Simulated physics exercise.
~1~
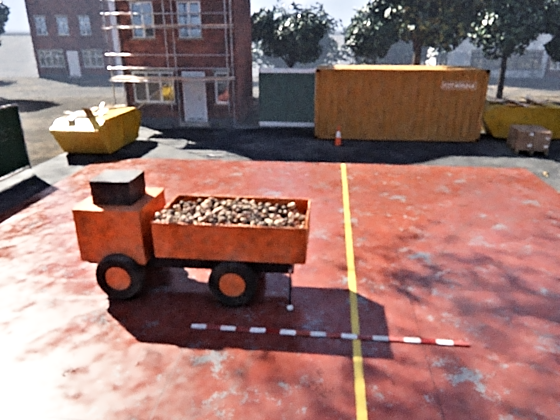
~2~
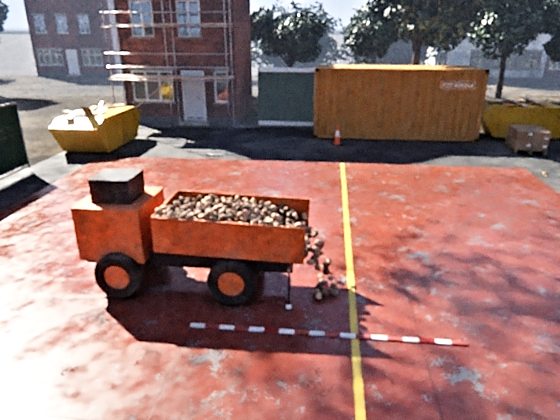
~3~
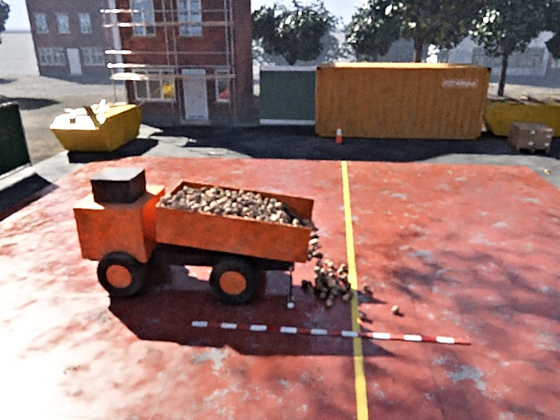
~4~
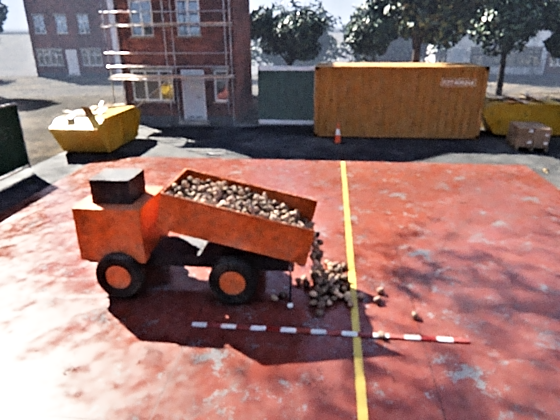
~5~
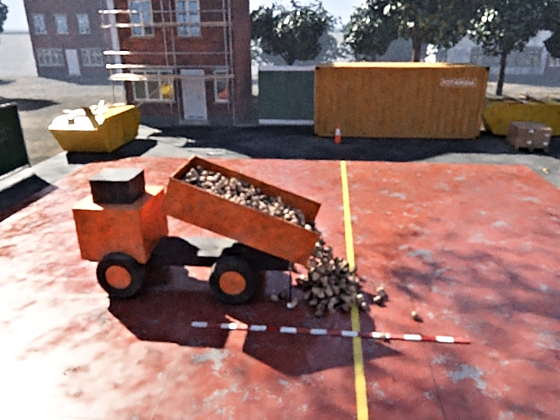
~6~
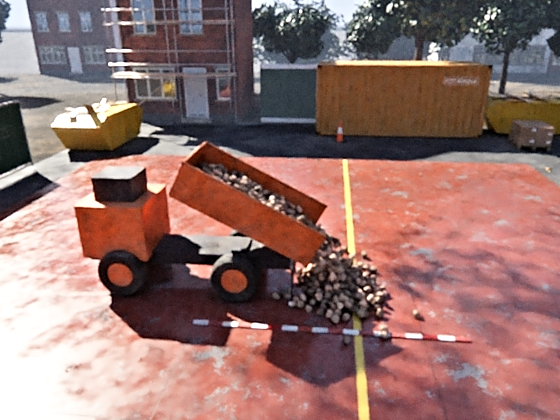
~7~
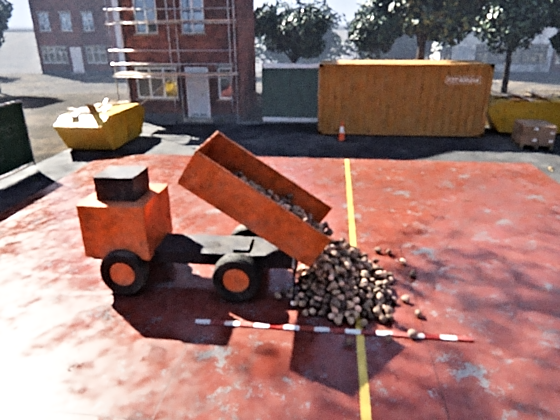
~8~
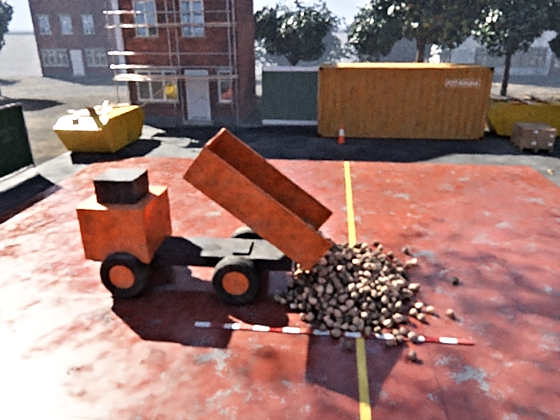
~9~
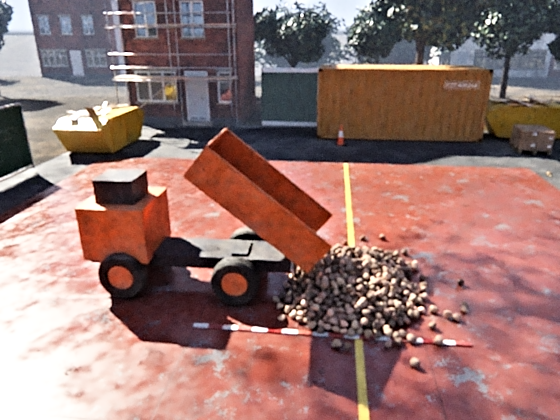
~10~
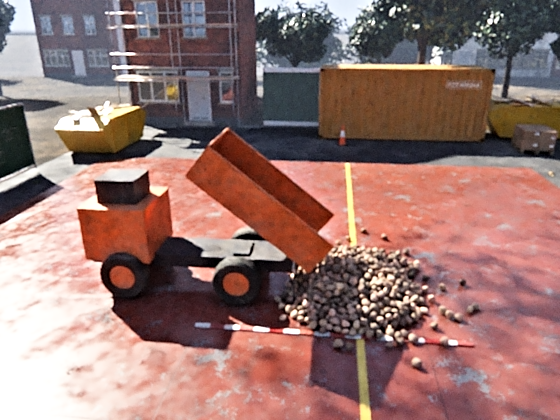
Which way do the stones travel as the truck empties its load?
The stones move to the right, sliding out of the lower end of the body and spreading across the yellow line.
